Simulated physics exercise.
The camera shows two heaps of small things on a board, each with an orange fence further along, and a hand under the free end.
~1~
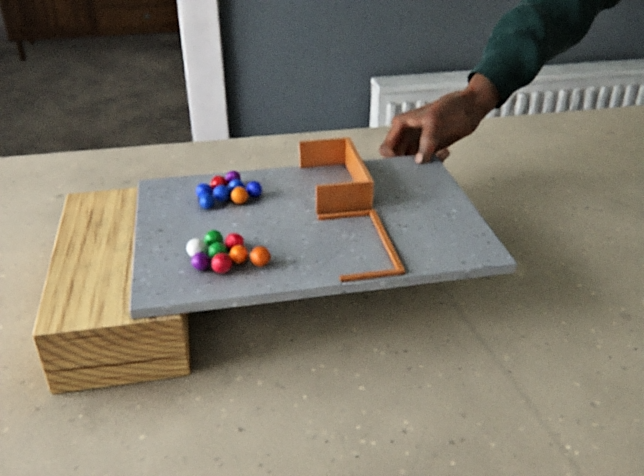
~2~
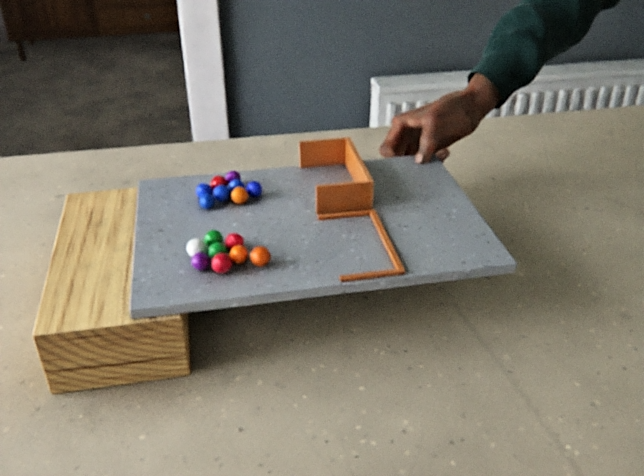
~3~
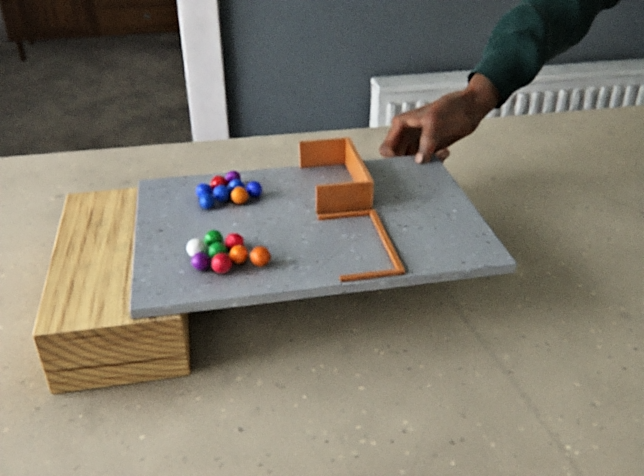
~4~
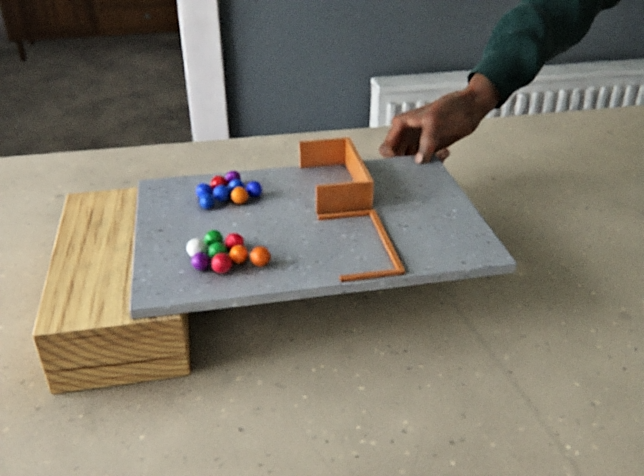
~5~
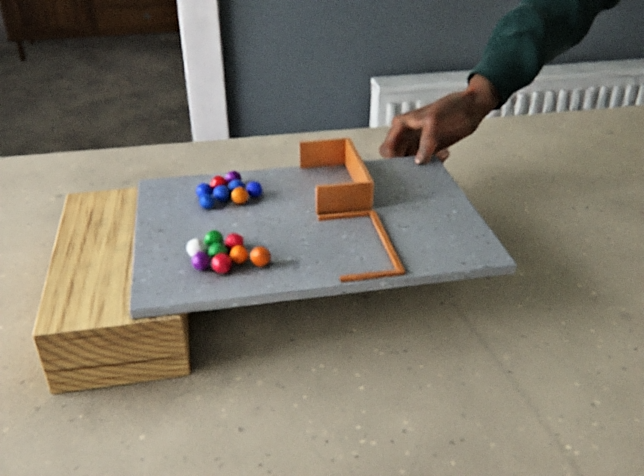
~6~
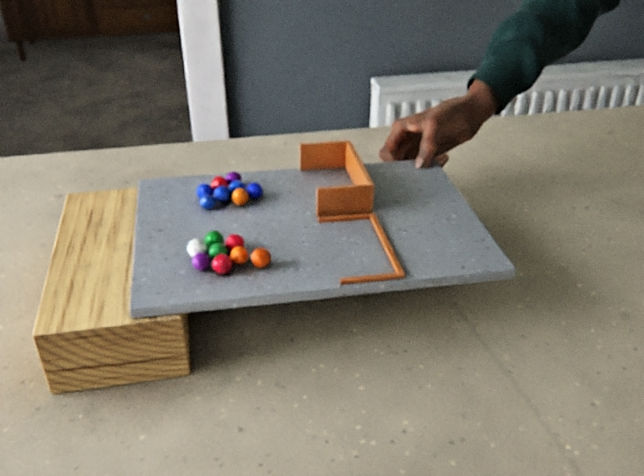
At first, a hand holds the right end of a grey board level, its left end on a wooden block, with two clusters of colourful balls and two orange barriers on top. The board stays almost still, then its held end lowers very slightly, while the balls remain in place.
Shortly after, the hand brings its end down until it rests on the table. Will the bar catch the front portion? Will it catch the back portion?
As I see it, I think the front portion will pass beyond its barrier; I think the back portion will be restrained by its barrier.
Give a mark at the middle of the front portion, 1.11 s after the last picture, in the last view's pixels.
Its centre lies roughly at (511, 282).
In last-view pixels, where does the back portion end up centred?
The centre settles at about (343, 210).
Then, 0.33 s on from there, board sloping at 7°; front portion on its way down; back portion on its way down.
Then, 0.69 s on from there, board sloping at 13°; front portion has reached its bar; back portion has reached its bar.
Then, 1.11 s on from there, board resting at 13°; front portion the bulk past its bar; back portion has reached its bar.
In the end, board resting at 13°; front portion the bulk past its bar; back portion gathered behind its bar.
